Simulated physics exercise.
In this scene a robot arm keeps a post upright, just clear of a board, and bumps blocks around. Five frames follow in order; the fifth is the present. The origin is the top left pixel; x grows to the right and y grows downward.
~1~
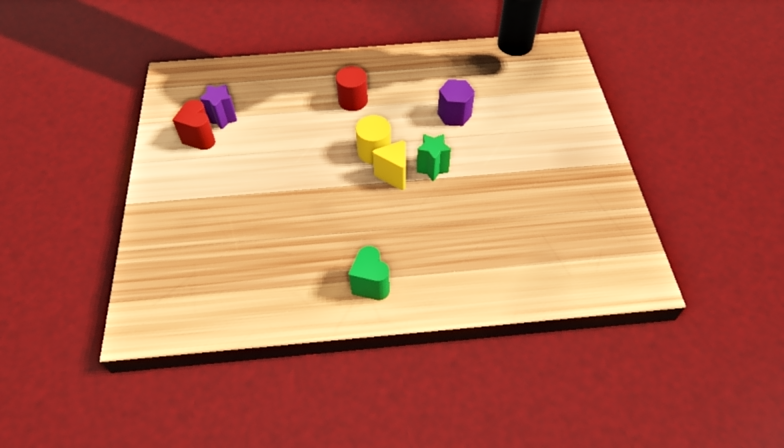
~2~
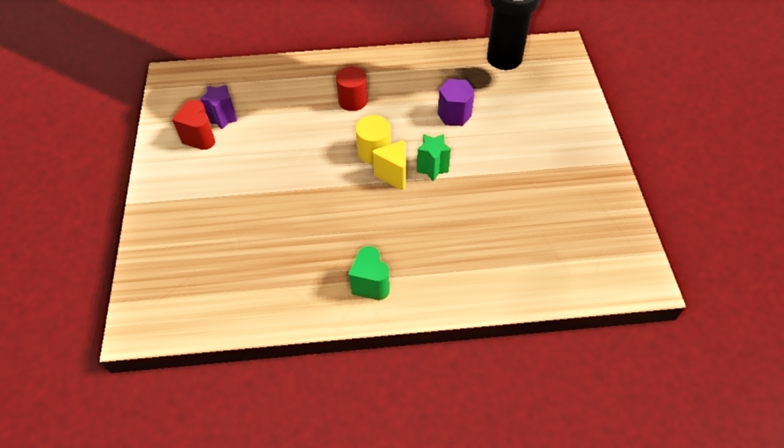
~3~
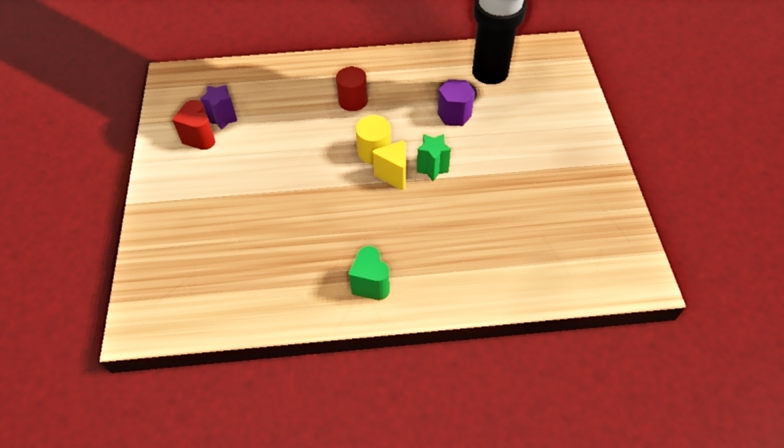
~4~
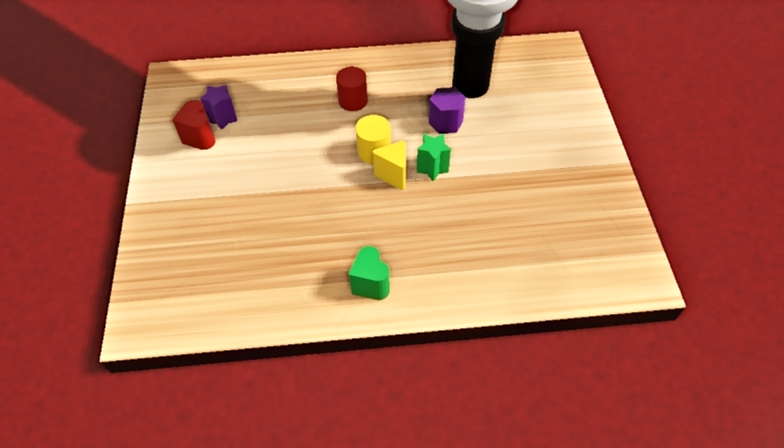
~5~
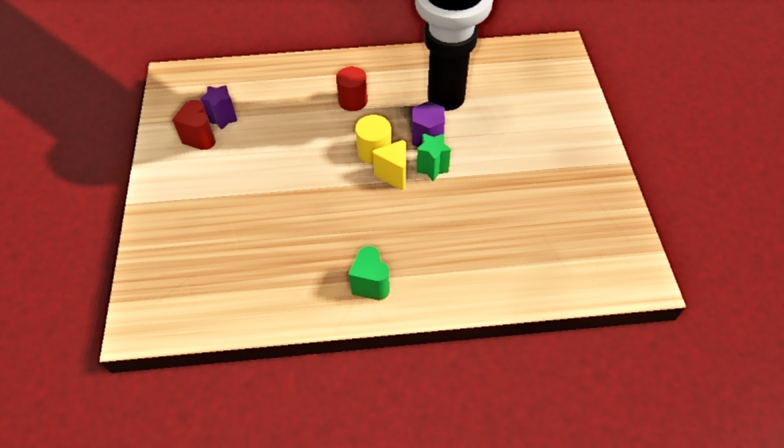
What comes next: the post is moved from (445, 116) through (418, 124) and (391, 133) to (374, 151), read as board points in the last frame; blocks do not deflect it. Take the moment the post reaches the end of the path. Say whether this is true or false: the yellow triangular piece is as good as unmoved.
It is false.
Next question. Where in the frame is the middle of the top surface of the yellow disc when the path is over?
Around pixel (346, 148).
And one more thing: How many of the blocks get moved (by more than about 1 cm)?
I expect three or more blocks to be moved by more than 1 cm.
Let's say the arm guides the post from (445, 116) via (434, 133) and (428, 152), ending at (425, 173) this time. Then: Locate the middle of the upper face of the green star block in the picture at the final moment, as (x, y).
I think it will end close to (431, 175).
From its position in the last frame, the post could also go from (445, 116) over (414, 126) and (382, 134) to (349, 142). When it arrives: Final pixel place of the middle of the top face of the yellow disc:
Put as a pixel place, it's (341, 146).
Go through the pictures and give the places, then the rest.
Tip of the post (515, 45), middles of tops, yellow disc (373, 128), yellow triangular piece (393, 153), purple six-sided block (457, 90), green star block (434, 144), in the first frame.
Post (505, 58), nothing pushed, in the second frame.
Post (490, 73), nothing pushed, in the third frame.
Post (471, 86), purple six-sided block (448, 98), in the fourth frame.
Post (446, 98), yellow disc (373, 128), yellow triangular piece (393, 153), purple six-sided block (429, 114), green star block (434, 144), in the fifth frame.
On the path given first. Halfway along, post (404, 110); yellow disc (367, 131); yellow triangular piece (392, 157); purple six-sided block (401, 132), turned 55° anticlockwise; green star block (433, 147), turned 20° anticlockwise.
At the end, post (373, 133); yellow disc (346, 148); yellow triangular piece (400, 173); purple six-sided block (389, 152), turned 115° anticlockwise; green star block (433, 147), turned 20° anticlockwise.
